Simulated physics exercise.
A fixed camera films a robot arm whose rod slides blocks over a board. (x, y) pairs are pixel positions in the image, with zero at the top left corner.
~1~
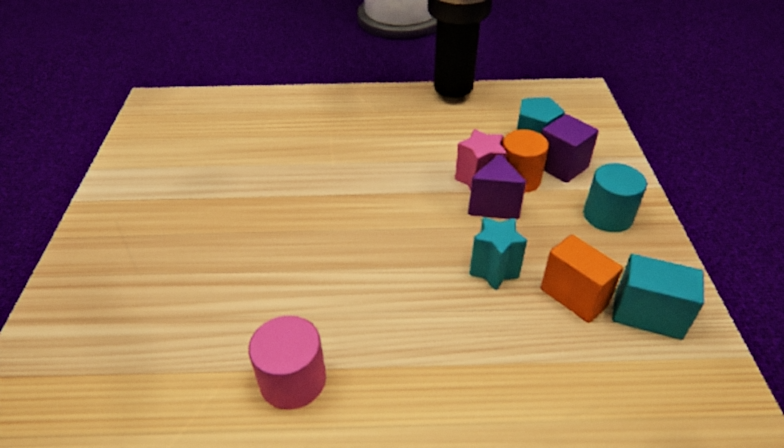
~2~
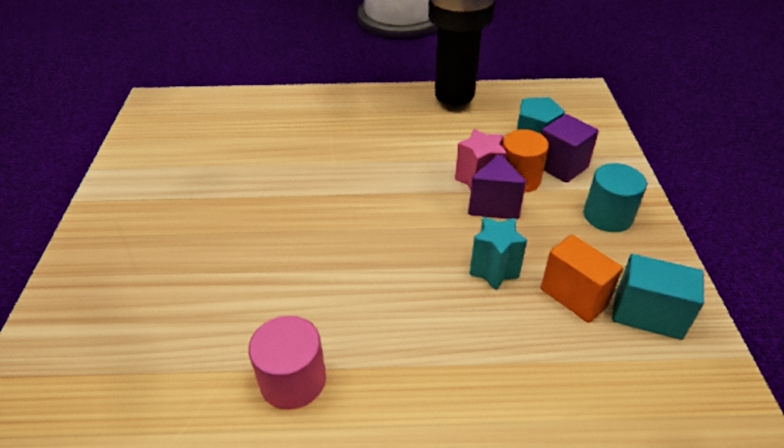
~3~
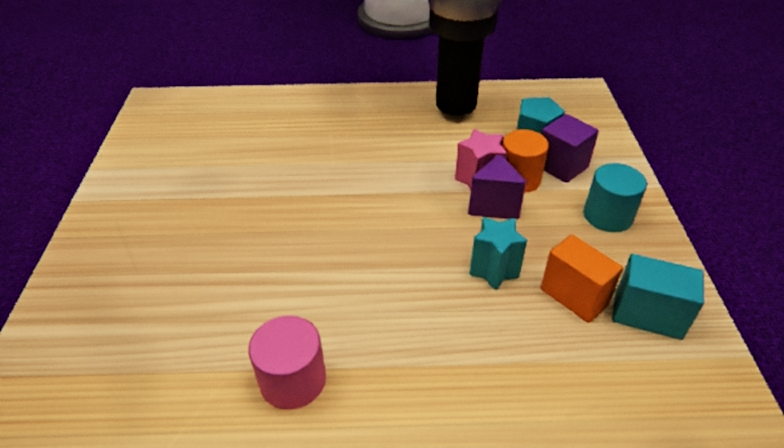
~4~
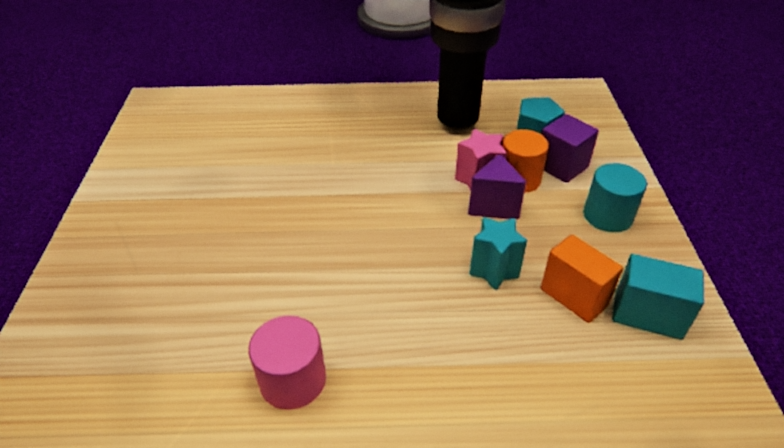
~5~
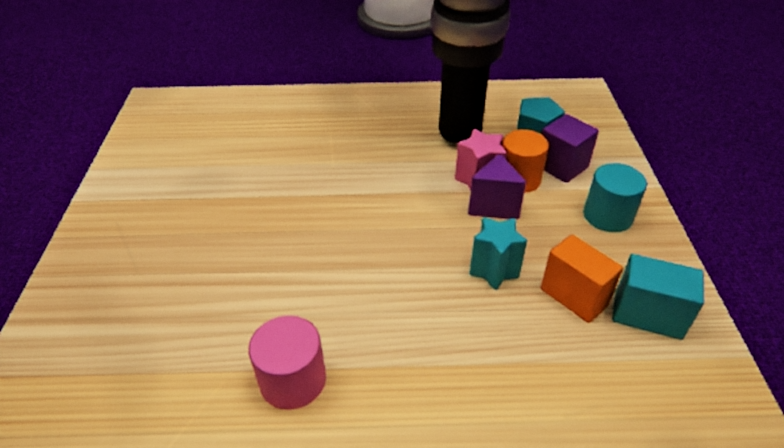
Wooden board holding scattered pink, purple, orange and teal blocks, with a black rod moving slightly forward toward the still pink star.
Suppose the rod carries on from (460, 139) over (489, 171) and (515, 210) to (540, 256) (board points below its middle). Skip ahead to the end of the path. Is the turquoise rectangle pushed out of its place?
No, that is not how it ends up.
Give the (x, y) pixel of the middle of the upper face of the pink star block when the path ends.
Its top centre lands on (520, 243).
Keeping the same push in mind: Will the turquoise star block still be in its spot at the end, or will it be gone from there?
Displaced, by a centimetre or more.
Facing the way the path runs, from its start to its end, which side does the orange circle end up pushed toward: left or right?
Answer: Leftward.
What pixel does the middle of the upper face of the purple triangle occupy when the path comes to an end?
The middle of its upper face will lie at (530, 278).
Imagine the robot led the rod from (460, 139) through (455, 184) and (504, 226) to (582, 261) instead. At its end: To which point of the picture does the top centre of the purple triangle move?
By then it is at (681, 251).
The first path, step by step. One third of the way, rod (491, 164); pink star block (493, 160); purple triangle (507, 185), turned 20° clockwise; orange circle (539, 149).
Two thirds of the way, rod (517, 202); pink star block (514, 201); purple triangle (531, 229), turned 35° clockwise; turquoise star block (498, 245), turned 35° clockwise; orange circle (569, 164).
At the end, rod (542, 248); pink star block (520, 243), turned 25° clockwise; purple triangle (530, 278), turned 60° clockwise; turquoise star block (480, 265), turned 80° clockwise; orange circle (569, 164); turquoise rectangle not moved.
